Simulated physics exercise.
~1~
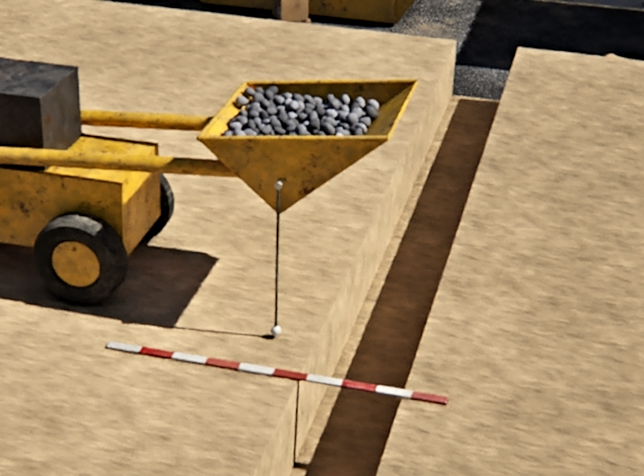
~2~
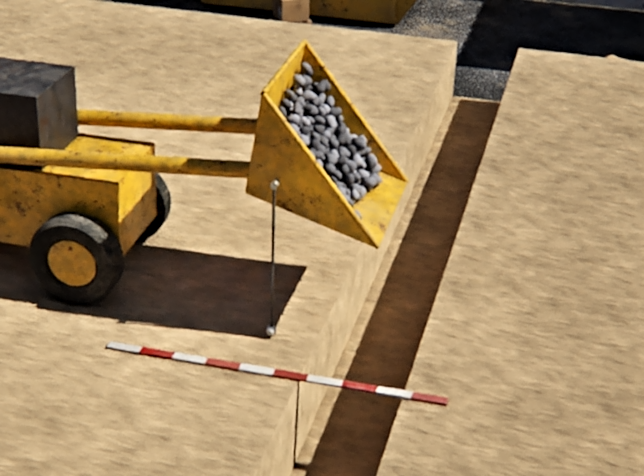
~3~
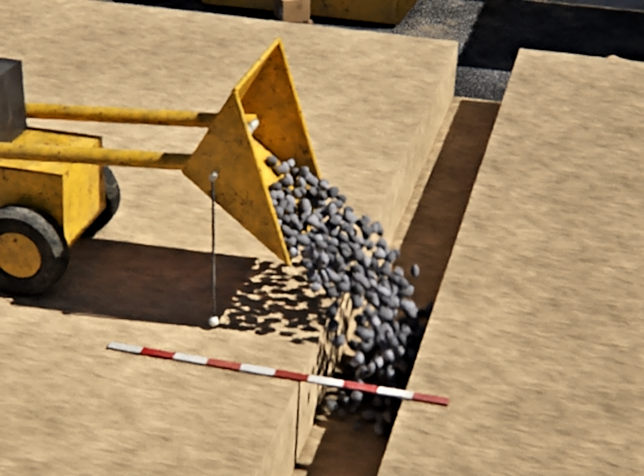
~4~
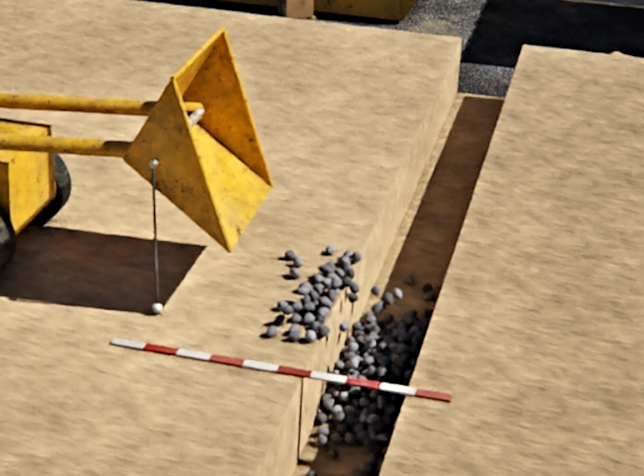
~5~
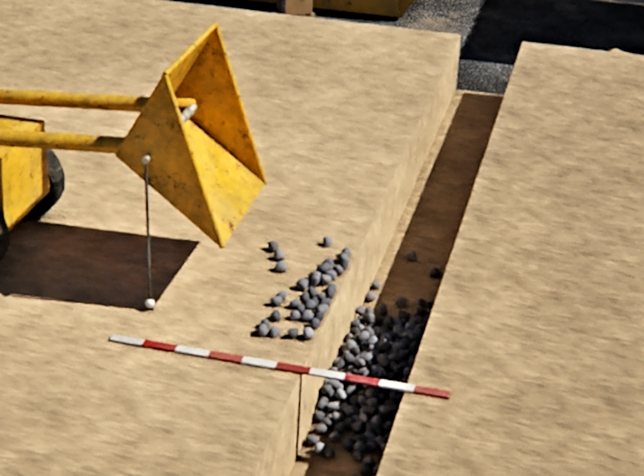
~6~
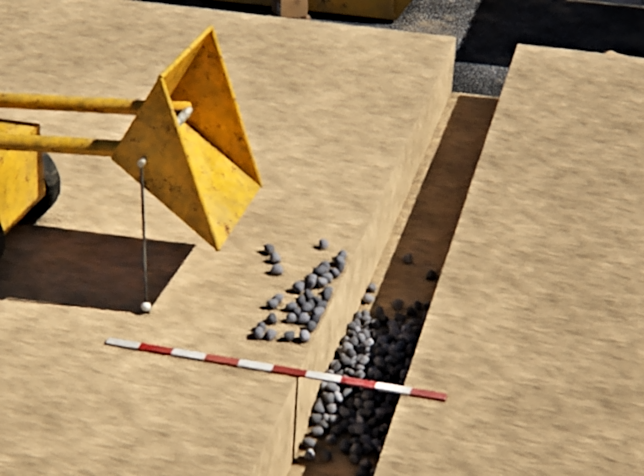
A yellow loader tipping grey stones from its bucket while backing left, most landing in the trench and some stopping short.
